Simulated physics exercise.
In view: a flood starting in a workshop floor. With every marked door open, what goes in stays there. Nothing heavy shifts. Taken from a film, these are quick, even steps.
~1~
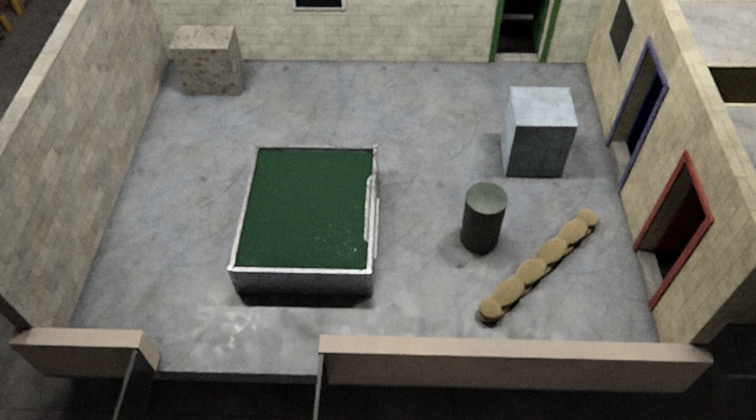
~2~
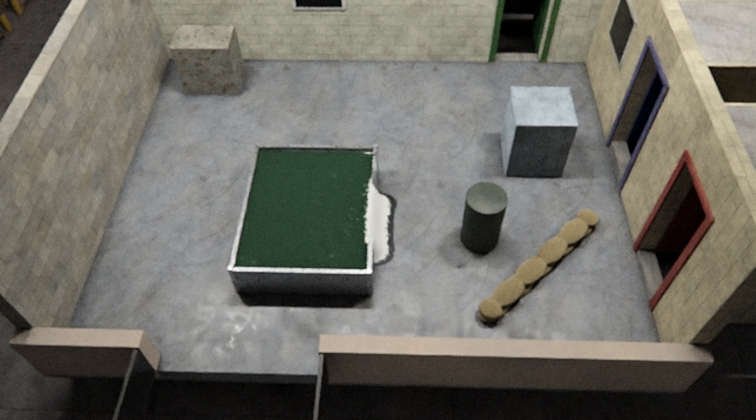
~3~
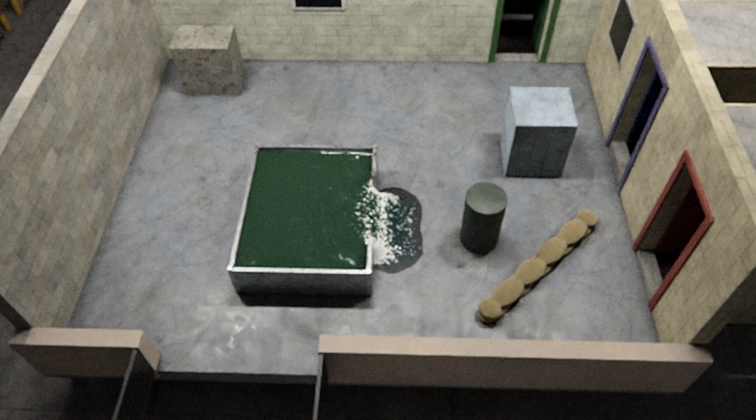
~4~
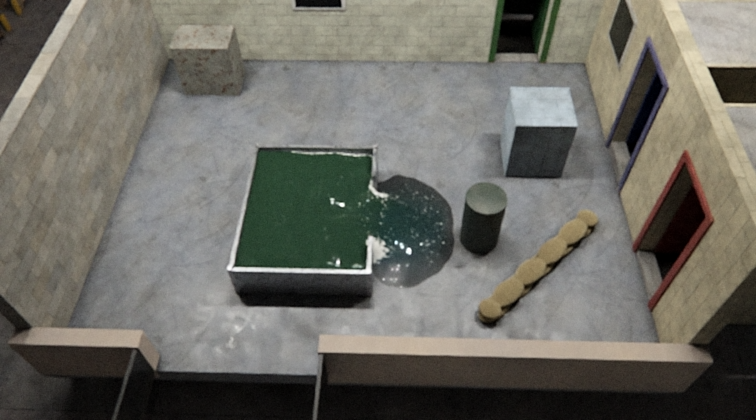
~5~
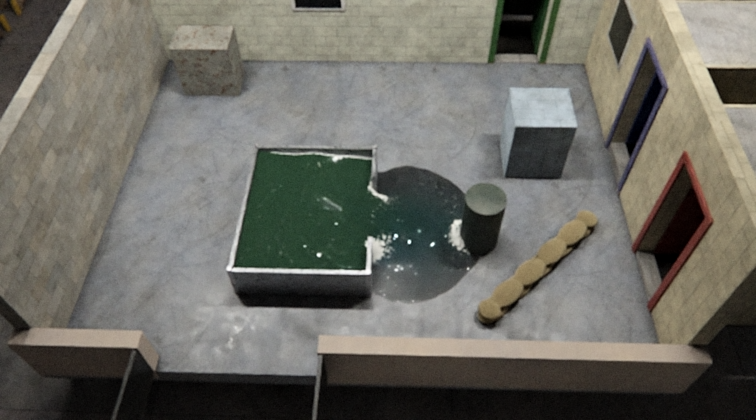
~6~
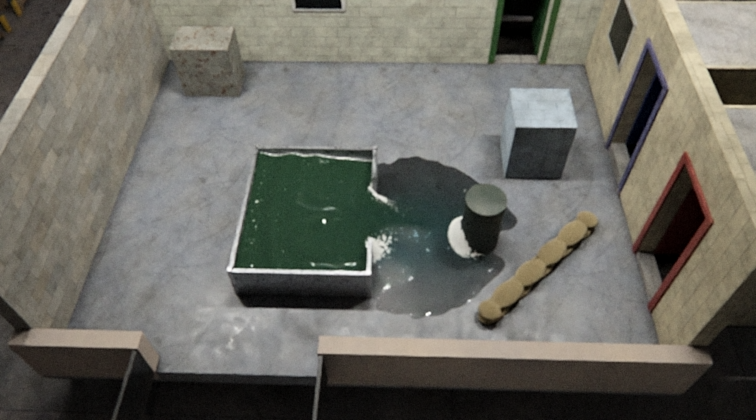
Water pours from a gap in the right side of an open green tank on a grey workshop floor, spreading rightward in a widening dark pool with white foam, then reaches a dark cylinder and flows around its base.
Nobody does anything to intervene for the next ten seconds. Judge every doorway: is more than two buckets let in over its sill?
At the end, the blue door ends up at or below the line; the green door ends up above the line; the red door ends up at or below the line.
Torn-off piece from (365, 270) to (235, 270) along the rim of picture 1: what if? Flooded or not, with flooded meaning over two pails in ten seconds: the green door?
Note: Green door admits less.
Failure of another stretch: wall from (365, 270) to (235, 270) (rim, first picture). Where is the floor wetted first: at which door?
First comes the red one.
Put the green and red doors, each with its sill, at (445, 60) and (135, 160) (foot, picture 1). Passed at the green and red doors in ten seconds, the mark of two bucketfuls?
Briefly, the green door crosses the line and the red door never reaches it.
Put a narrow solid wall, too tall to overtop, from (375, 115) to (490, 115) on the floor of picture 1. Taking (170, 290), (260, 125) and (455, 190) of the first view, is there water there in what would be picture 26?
Untouched; untouched; submerged.
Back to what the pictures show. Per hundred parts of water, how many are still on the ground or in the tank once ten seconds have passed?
Around 92 percent.
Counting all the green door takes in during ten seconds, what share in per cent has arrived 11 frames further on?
Estimate: Roughly 0 %.
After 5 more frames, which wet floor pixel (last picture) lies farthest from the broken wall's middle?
Near (616, 203).
A moment on, water covers 15 % of the floor; the blue door not reached, the green door not reached, the red door not reached.
Next, water covers 25 % of the floor; the blue door wet at the sill, nothing in, the green door not reached, the red door not reached.
Then, water covers 45 % of the floor; the blue door under two buckets in, the green door under two buckets in, the red door wet at the sill, nothing in.
Later, water covers 60 % of the floor; the blue door under two buckets in, the green door over two buckets in, the red door wet at the sill, nothing in.
In the end, water covers 85 % of the floor; the blue door under two buckets in, the green door far over two buckets in, the red door under two buckets in.
